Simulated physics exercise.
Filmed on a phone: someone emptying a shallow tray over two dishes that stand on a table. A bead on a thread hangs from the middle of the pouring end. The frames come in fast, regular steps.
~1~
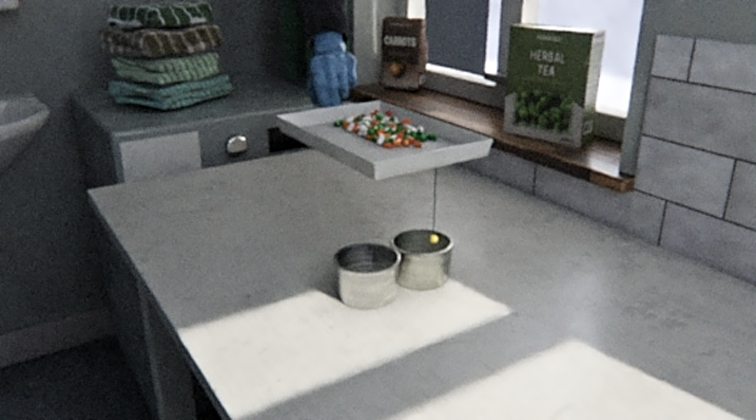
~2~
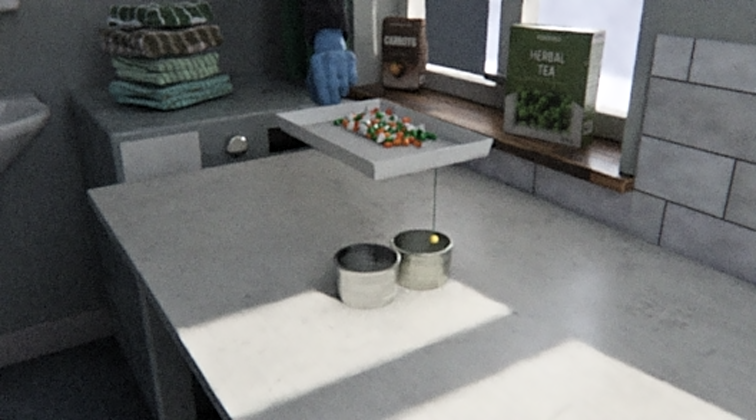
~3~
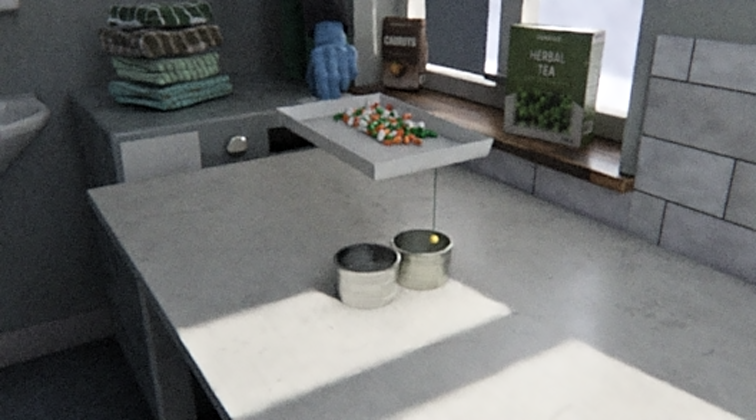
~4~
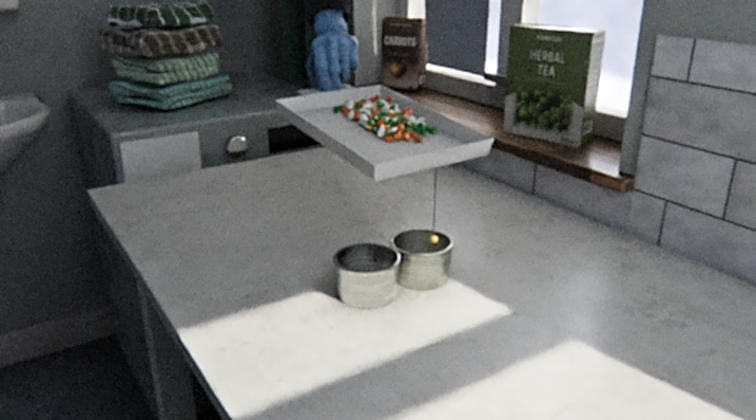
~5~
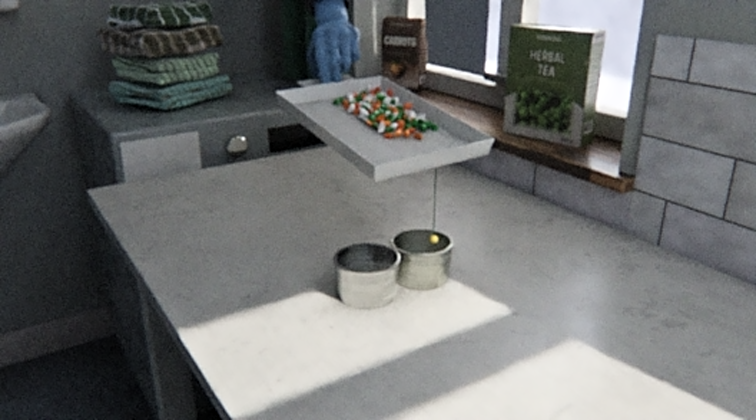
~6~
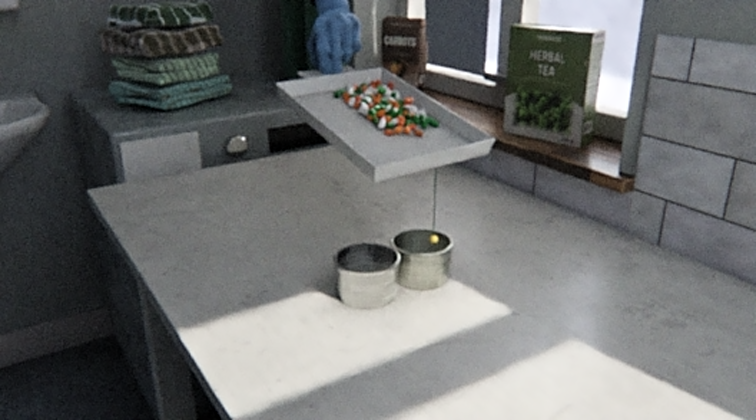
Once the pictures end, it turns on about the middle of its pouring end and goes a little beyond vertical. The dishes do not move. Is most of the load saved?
The two hold only the smaller part of the load.
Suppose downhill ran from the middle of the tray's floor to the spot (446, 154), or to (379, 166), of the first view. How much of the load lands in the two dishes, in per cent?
First some 0, then 40 per cent.
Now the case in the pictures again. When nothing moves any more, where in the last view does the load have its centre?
Roughly at (447, 317).
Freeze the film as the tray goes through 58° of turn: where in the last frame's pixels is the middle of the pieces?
Near (427, 139).
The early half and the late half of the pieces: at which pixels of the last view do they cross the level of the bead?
Around (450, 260) and then (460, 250).
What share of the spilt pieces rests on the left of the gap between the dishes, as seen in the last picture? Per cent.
Some 10 per cent.
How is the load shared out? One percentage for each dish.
For the left dish some 0 %, for the right dish some 0 %.
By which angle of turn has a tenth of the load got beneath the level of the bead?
Roughly 110°.
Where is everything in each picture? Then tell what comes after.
Corners of the pouring end at (375, 161) and (488, 139), level; middle of the load at (387, 128), jelly beans; left dish at (384, 285); right dish at (440, 267); bead on its thread at (434, 239), in the first picture.
Corners of the pouring end at (375, 161) and (488, 138), level; middle of the load at (387, 127), in the second picture.
Corners of the pouring end at (376, 162) and (488, 138), tipped barely, lowest at the left corner; middle of the load at (387, 123), in the third picture.
Corners of the pouring end at (376, 163) and (489, 138), tipped a little, lowest at the left corner; middle of the load at (387, 117), in the fourth picture.
Corners of the pouring end at (376, 164) and (489, 138), tipped a little, lowest at the left corner; middle of the load at (382, 107), in the fifth picture.
Corners of the pouring end at (377, 165) and (490, 138), tipped a little, lowest at the left corner; middle of the load at (383, 101); left dish at (384, 285); right dish at (440, 267), in the sixth picture.
Soon after the last picture, tray tipped steeply; nearly all on the tray; a stray few outside both.
A little later, tray tipped right over; nearly all on the tray; a stray few outside both; a small part in the air.
Later still, tray tipped past a quarter turn; all outside both.
At rest, tray tipped past a quarter turn; none in the left dish; none in the right dish; all outside both.
